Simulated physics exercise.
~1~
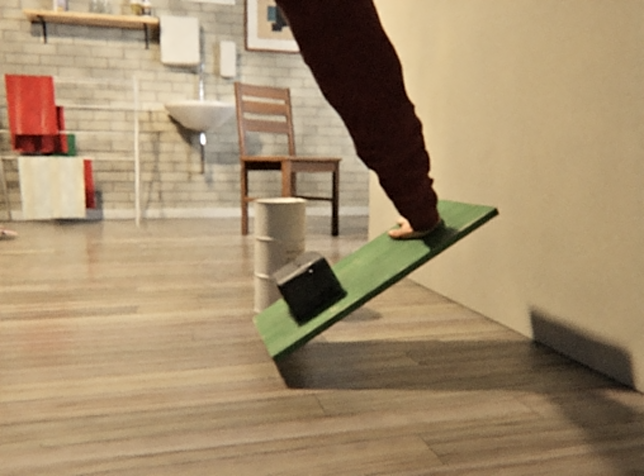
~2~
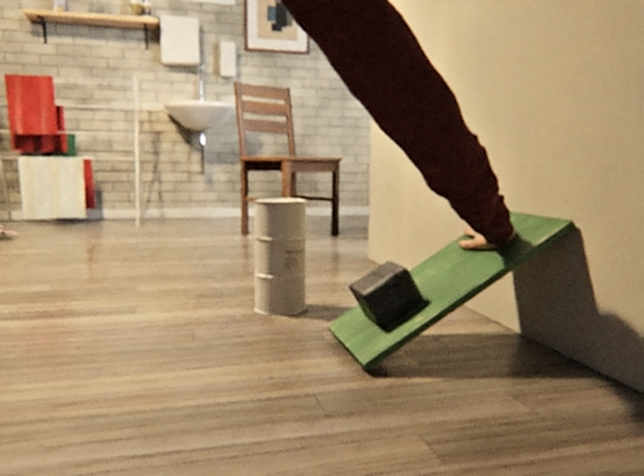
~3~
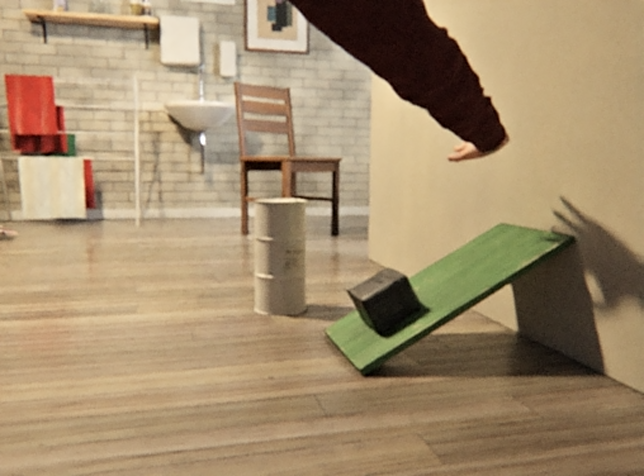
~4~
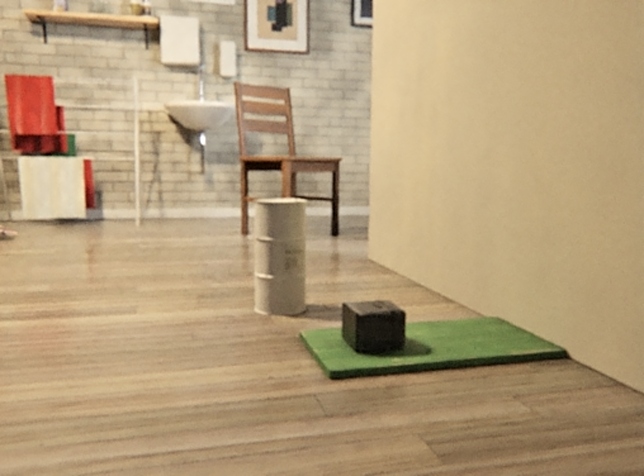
A hand leaning a green board with a dark block on it against a wall, then letting go as it slides down flat.
